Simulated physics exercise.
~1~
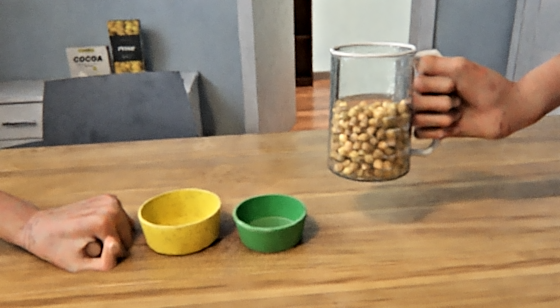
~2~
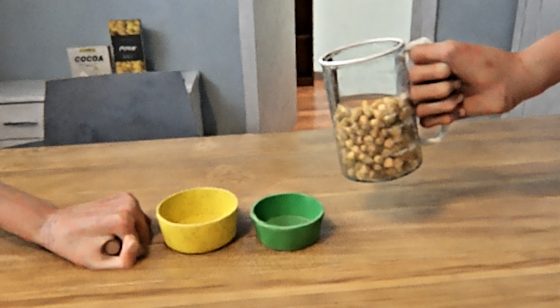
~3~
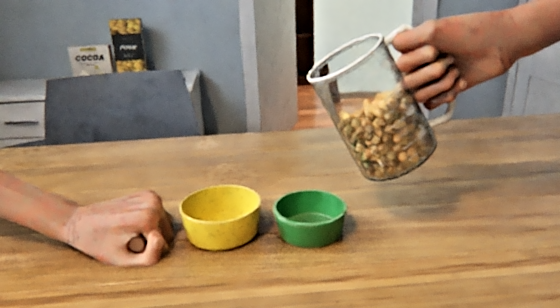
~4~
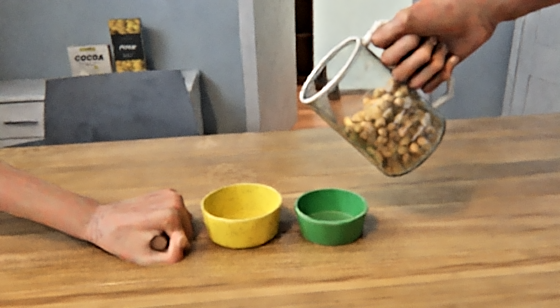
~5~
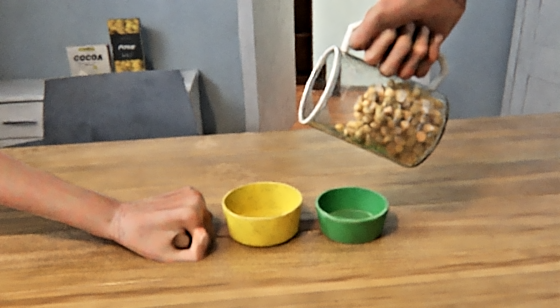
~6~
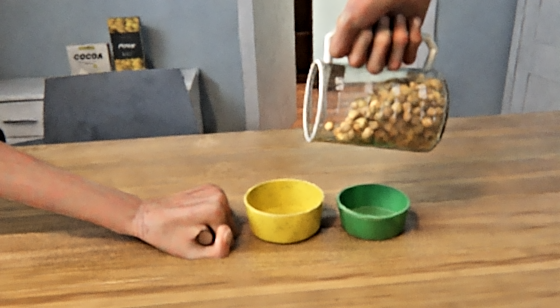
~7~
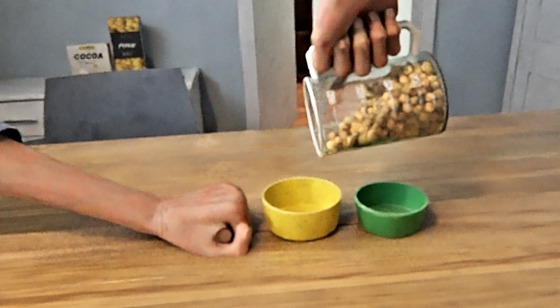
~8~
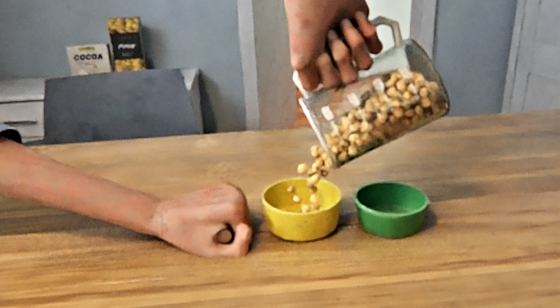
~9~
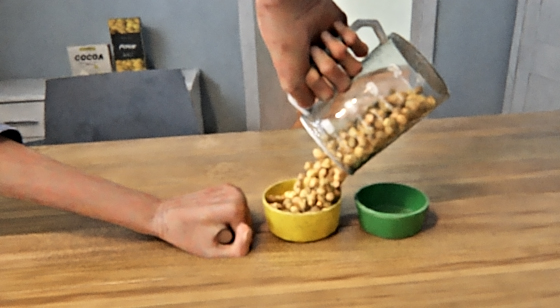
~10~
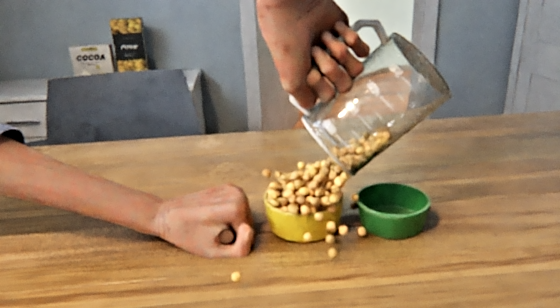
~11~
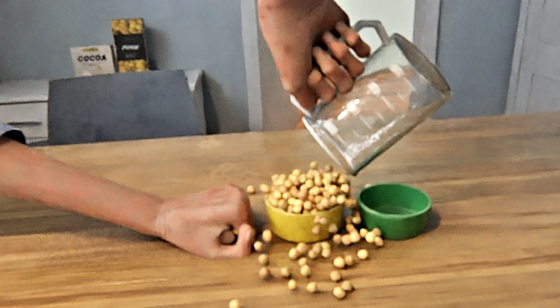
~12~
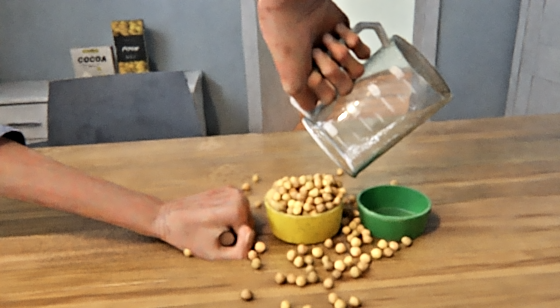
On a wooden table, yellow and green dishes slide right before a hand tips chickpeas from a jug, overfilling the yellow one.
